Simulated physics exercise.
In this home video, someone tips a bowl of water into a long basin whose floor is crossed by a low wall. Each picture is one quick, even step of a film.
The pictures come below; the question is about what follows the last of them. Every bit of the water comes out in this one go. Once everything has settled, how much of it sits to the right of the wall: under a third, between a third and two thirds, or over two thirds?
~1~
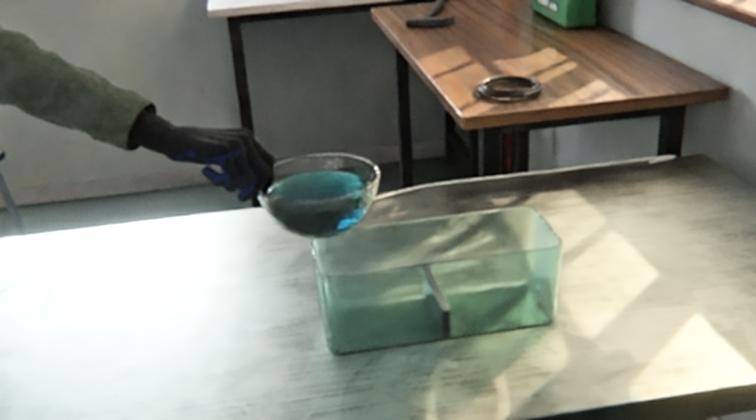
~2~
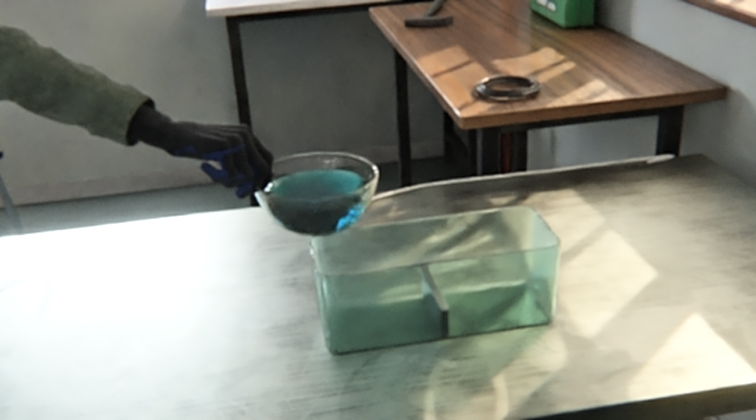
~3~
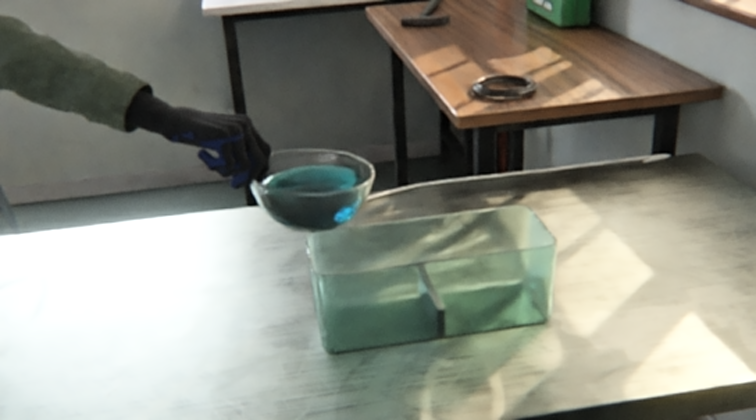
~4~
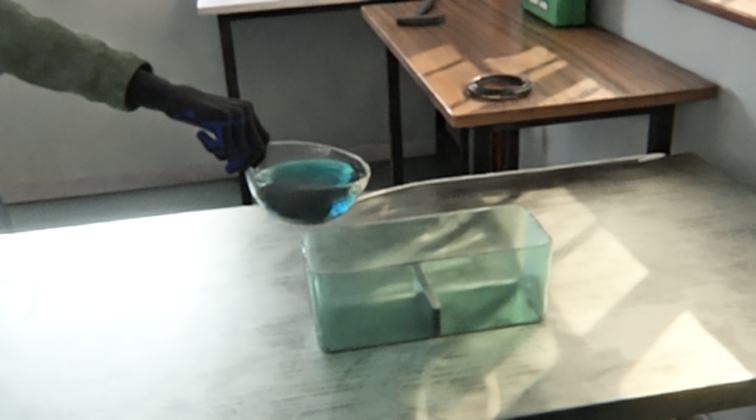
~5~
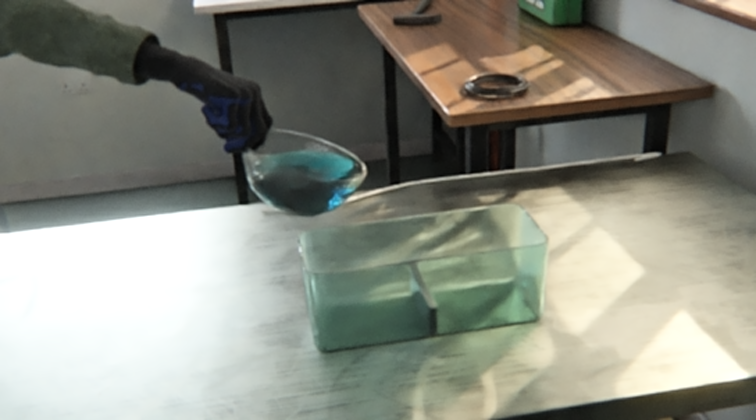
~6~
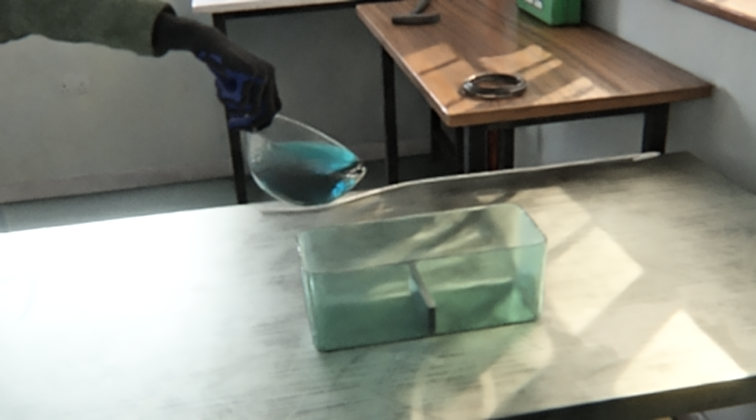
Tops two thirds.
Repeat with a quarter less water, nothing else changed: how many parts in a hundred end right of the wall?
Some 80 parts in a hundred.
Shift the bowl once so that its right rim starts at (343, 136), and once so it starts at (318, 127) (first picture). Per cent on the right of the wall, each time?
Estimate: 70 per cent, then 40 per cent.
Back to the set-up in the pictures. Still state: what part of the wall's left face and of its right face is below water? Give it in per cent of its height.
On the left roughly 10, on the right roughly 50.
A moment on, the bowl is tipped on its side and 28 per cent is still to pour, 4 is left of the wall and 7 right of it.
Next, the bowl is tipped on its side and 0 per cent is still to pour, 4 is left of the wall and 88 right of it.
Then the bowl is tipped on its side and 0 per cent is still to pour, 18 is left of the wall and 79 right of it.
Later the bowl is tipped on its side and 0 per cent is still to pour, 21 is left of the wall and 77 right of it.
In the end 21 per cent lies left of the wall, 77 right of it and 2 outside.
